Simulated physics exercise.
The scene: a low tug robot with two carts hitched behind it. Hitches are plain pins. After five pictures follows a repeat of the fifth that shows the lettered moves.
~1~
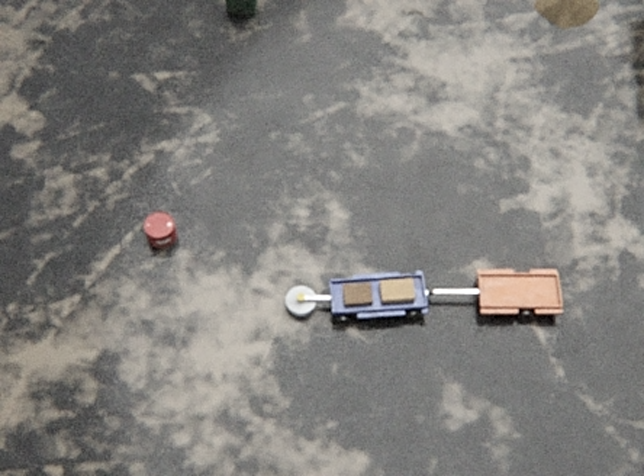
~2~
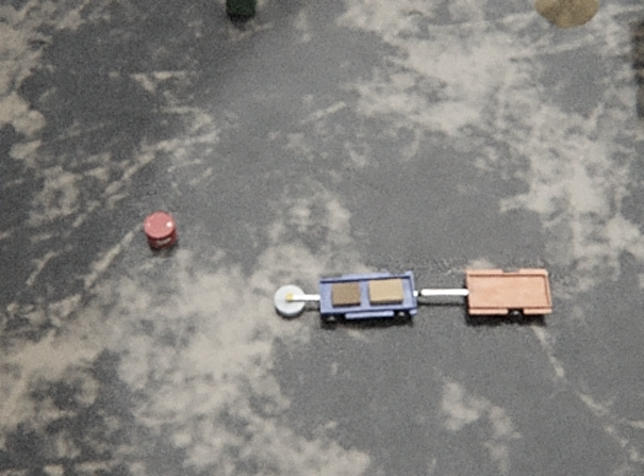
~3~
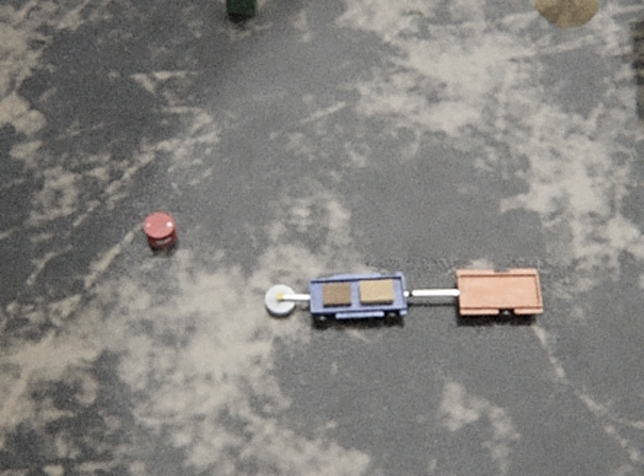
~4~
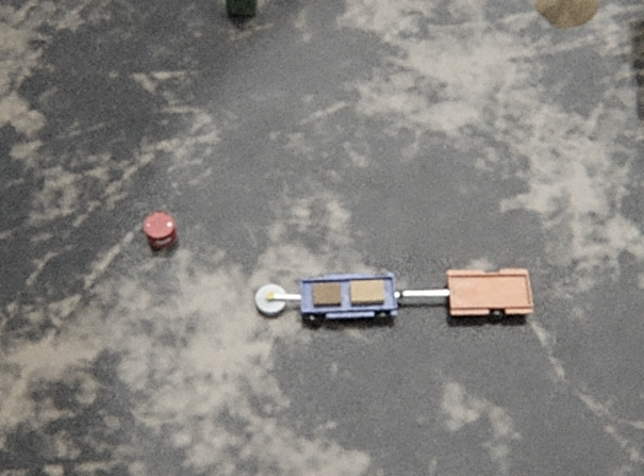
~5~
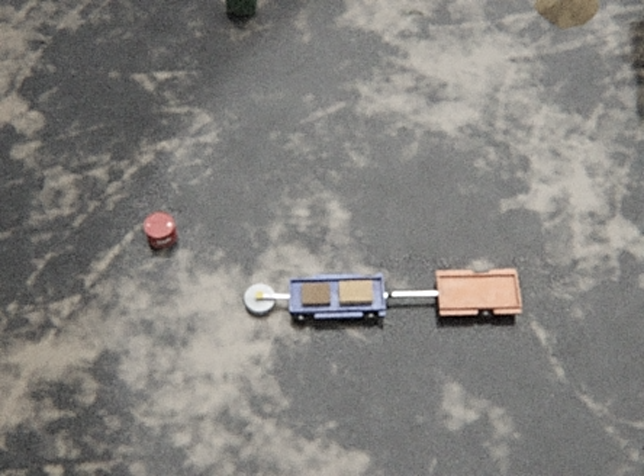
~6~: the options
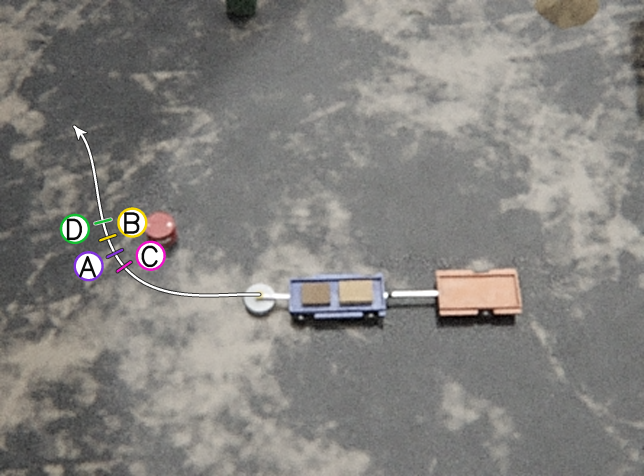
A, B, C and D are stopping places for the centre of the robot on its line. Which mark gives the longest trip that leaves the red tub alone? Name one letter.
D is the last safe stop.
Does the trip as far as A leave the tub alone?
Yes.
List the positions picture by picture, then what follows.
Blue cart (378, 294); orange cart (519, 291); red tub (162, 235), in the first picture.
Robot (290, 300); blue cart (367, 295); orange cart (508, 291); red tub (162, 235), in the second picture.
Robot (280, 299); blue cart (358, 295); orange cart (499, 291); red tub (162, 235), in the third picture.
Robot (271, 299); blue cart (348, 295); orange cart (490, 291); red tub (162, 235), in the fourth picture.
Robot (260, 298); blue cart (337, 295); orange cart (478, 292); red tub (162, 235), in the fifth picture.
On the marked copy, A at (115, 253); B at (108, 238); C at (124, 267); D at (103, 221); the route from (259, 295) via (113, 251) to (74, 126).
Taking D. A third of the way, robot (189, 298), last cart (407, 293).
Two thirds of the way, robot (127, 272), last cart (337, 294).
When it is over, robot (105, 226), last cart (284, 293); nothing has been touched.
As for the rest, A is safe but short; B is safe but short; C is safe but short.
